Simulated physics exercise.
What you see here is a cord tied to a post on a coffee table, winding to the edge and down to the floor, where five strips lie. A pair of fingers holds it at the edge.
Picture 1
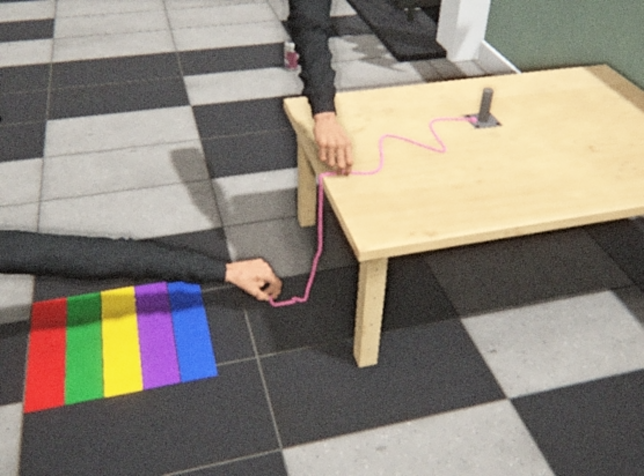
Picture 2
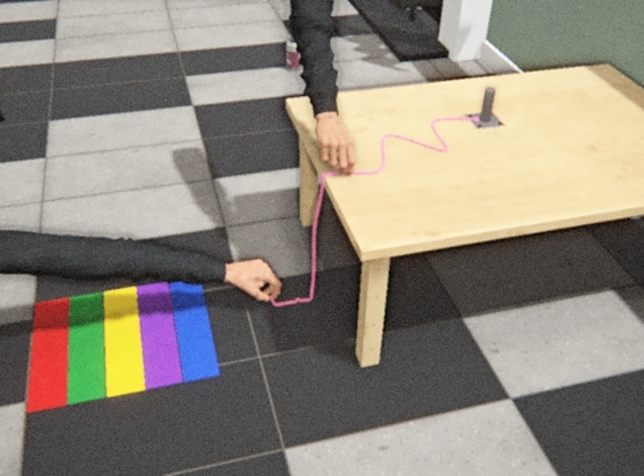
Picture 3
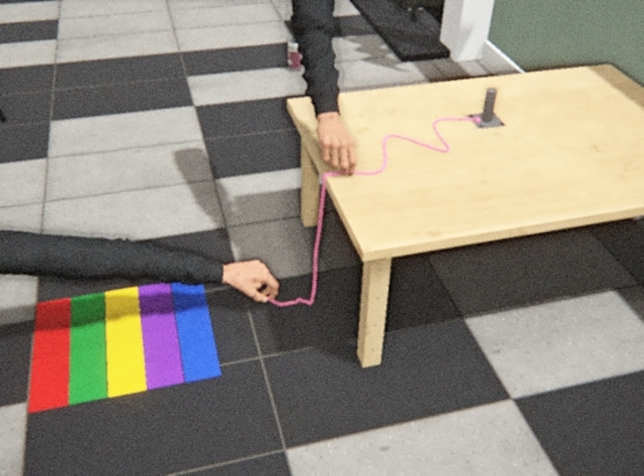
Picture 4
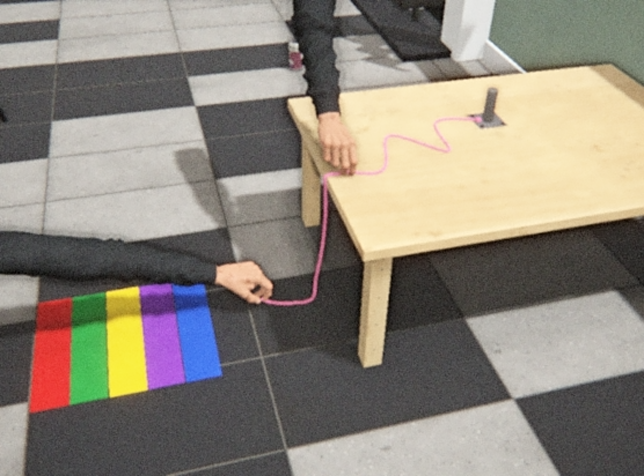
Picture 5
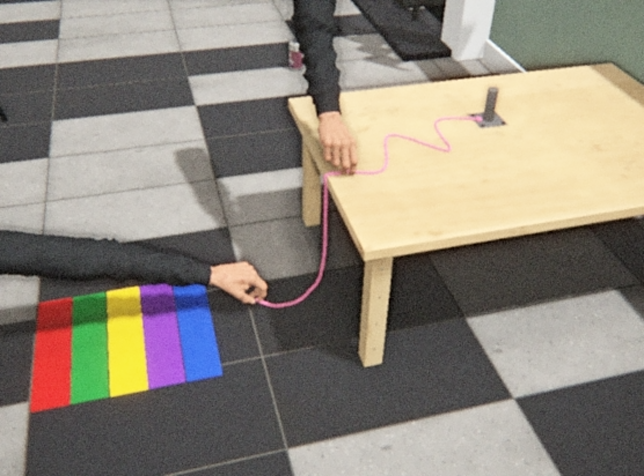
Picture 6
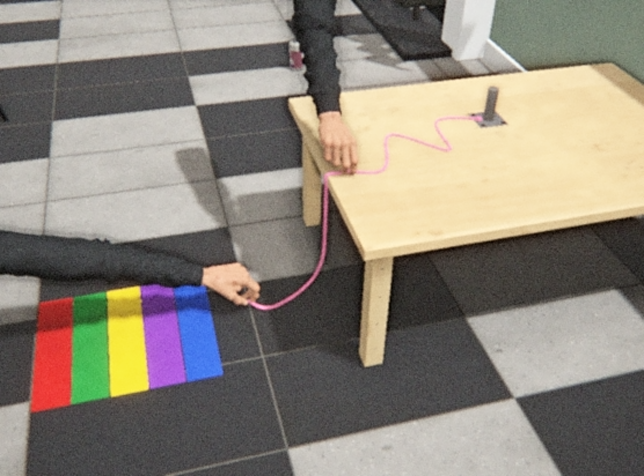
On a tiled floor beside a wooden table, one hand rests on a pink cord at the table's edge while another hand slowly draws the cord's lower end a short way left, toward five coloured strips, and its hanging section curves.
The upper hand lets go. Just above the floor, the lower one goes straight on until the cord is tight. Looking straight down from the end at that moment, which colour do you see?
You see red.
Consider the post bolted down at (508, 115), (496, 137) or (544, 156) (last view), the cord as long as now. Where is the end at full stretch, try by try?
You'd find it around (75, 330), then (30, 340), and finally (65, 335).
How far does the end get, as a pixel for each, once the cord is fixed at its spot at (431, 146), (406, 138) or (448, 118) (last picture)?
Respectively (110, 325), (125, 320) and (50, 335).
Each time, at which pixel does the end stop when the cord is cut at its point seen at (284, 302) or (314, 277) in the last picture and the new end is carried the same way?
First try: Near (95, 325). Second try: Near (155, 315).
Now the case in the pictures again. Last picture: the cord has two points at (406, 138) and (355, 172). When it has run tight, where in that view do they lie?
Well, the first one sits at (349, 151), and the second one sits at (250, 207).
A little later, end near (106, 326); over yellow.
Next, end near (66, 332); over red.
When it is tight, end near (43, 336); over red. The red one.
